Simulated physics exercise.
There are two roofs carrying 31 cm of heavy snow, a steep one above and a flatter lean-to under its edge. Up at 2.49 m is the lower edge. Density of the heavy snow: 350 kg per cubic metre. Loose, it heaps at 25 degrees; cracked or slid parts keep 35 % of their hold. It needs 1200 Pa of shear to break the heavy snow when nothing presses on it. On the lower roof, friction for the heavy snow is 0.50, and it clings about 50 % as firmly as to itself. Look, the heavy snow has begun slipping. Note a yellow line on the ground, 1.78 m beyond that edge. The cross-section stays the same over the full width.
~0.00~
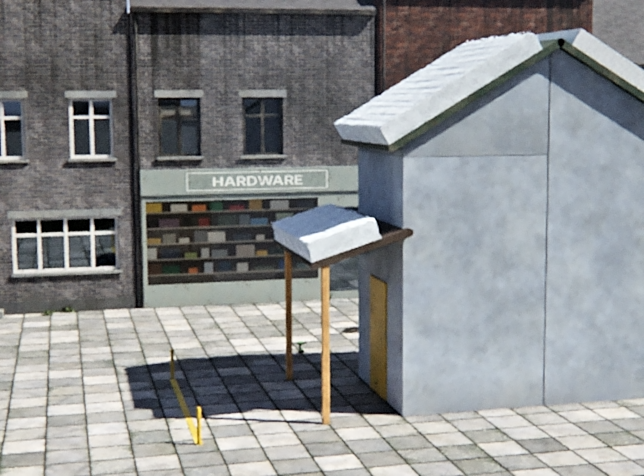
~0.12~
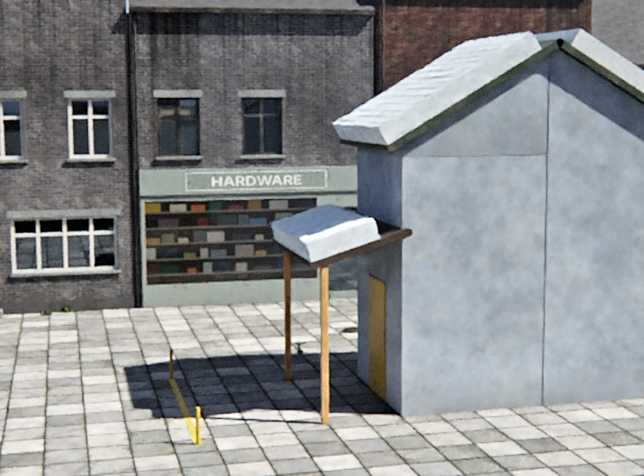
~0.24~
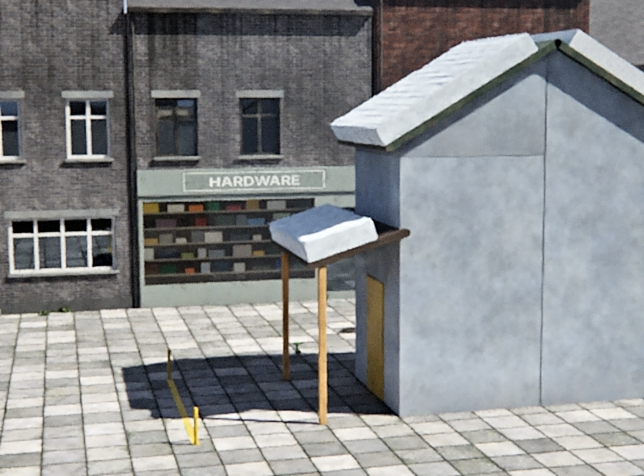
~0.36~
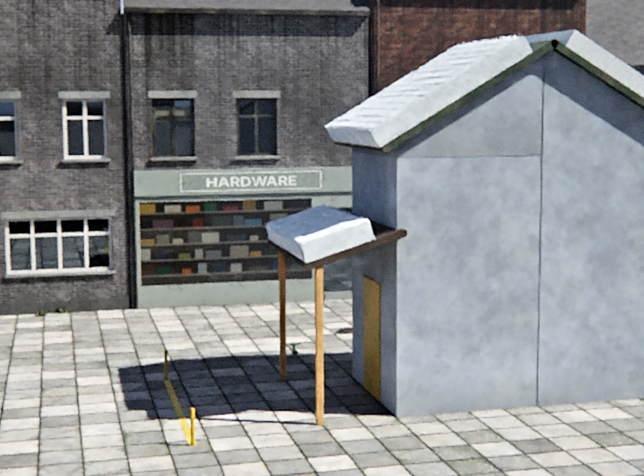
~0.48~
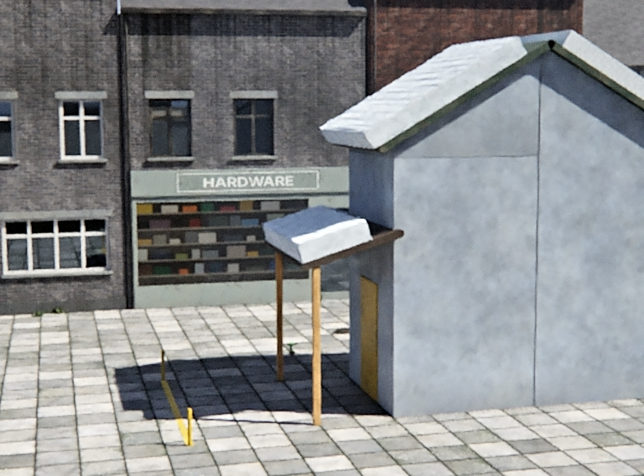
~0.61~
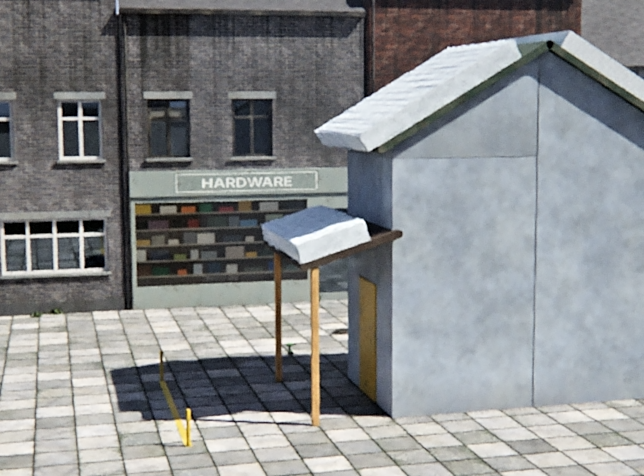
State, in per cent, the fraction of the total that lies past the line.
31 per cent.
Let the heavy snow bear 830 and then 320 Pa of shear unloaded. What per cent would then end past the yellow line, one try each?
About 35 % first, about 45 % second.
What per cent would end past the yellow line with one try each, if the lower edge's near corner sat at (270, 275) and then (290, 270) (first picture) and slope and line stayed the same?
The first try gives 16 percent and the second gives 20 percent.
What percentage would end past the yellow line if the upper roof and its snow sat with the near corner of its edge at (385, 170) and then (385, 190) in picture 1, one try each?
Try 1: Near 7 %; try 2: Near 1 %.
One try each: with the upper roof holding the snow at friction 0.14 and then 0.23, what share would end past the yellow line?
Roughly 40 per cent first, roughly 35 per cent second.
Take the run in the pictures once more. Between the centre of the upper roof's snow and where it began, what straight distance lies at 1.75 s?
It sits some 1.8 m from where it began.
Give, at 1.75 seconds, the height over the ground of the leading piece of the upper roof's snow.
I'd say around 3.0 metres.
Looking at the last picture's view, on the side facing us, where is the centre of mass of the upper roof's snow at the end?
Position: About (196, 410).
After 1.13 s, none is below the lower edge and 0 % is past the line.
After 1.75 s, none is below the lower edge and 0 % is past the line.
After 2.38 s, 19 % is below the lower edge and 0 % is past the line.
After 3.00 s, 74 % is below the lower edge and 16 % is past the line.
After 4.10 s, at the end, 74 % is below the lower edge and 31 % is past the line.
